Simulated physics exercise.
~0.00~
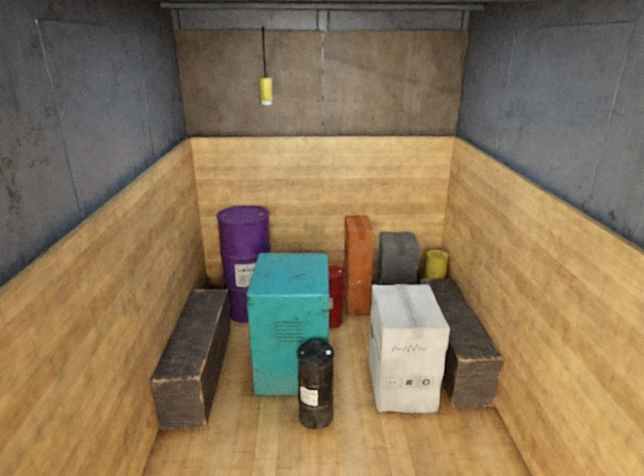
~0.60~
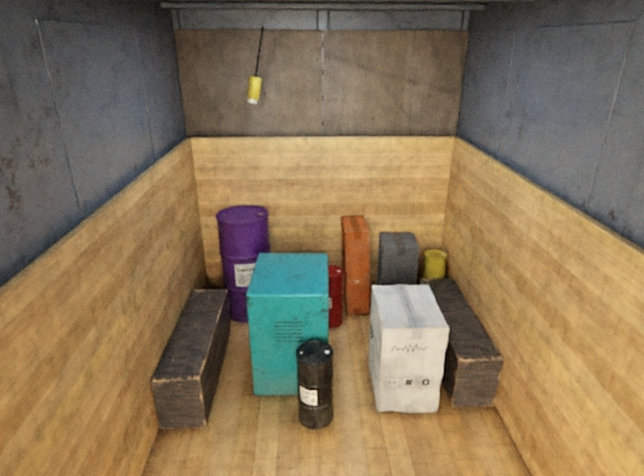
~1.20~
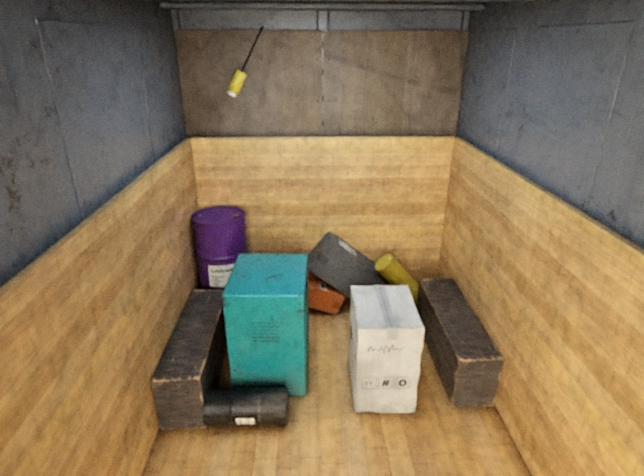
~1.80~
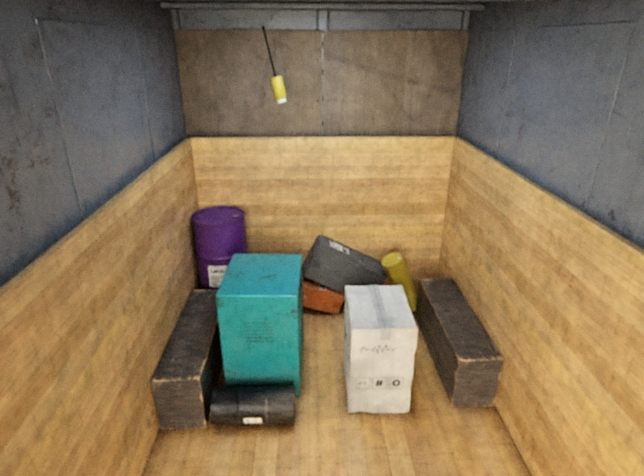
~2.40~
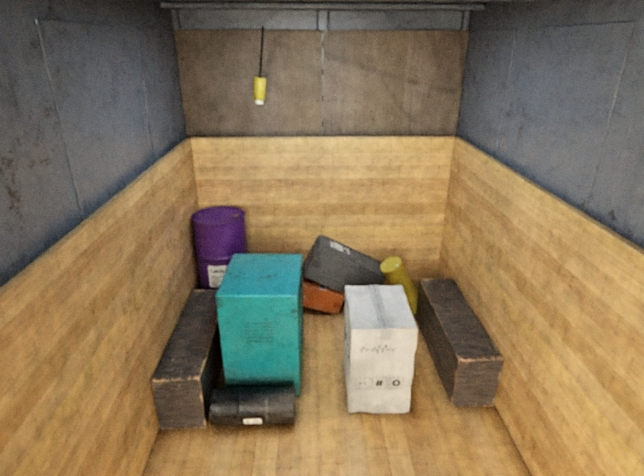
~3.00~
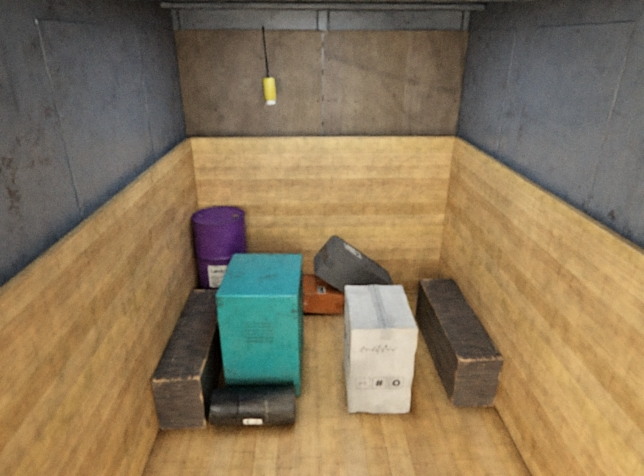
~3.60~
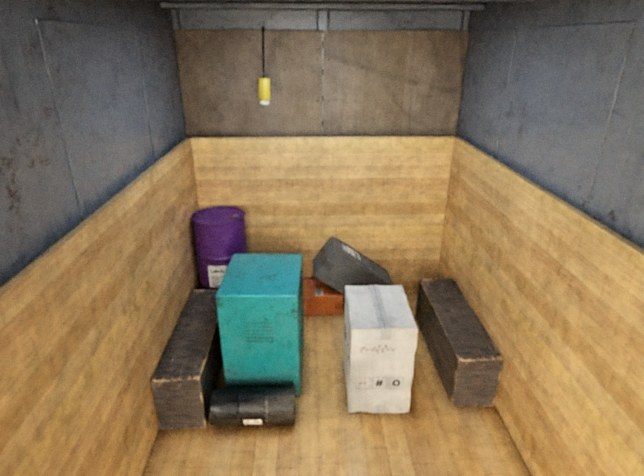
The load bay of a van, with pale wooden walls, is seen from behind, facing forwards. A turquoise appliance and a white box stand mid-floor between dark wheel boxes, with a black canister in front and a purple drum, red canister, orange box, grey box and yellow canister behind. A hanging yellow lamp swings left as the load shifts left, and the black canister and orange box topple while the grey box and yellow canister tilt. The lamp settles and the yellow canister drops from view. The black canister lies on its side, the grey box leans by the fallen orange box, and the drum, appliance and white box remain upright, the red canister out of sight.
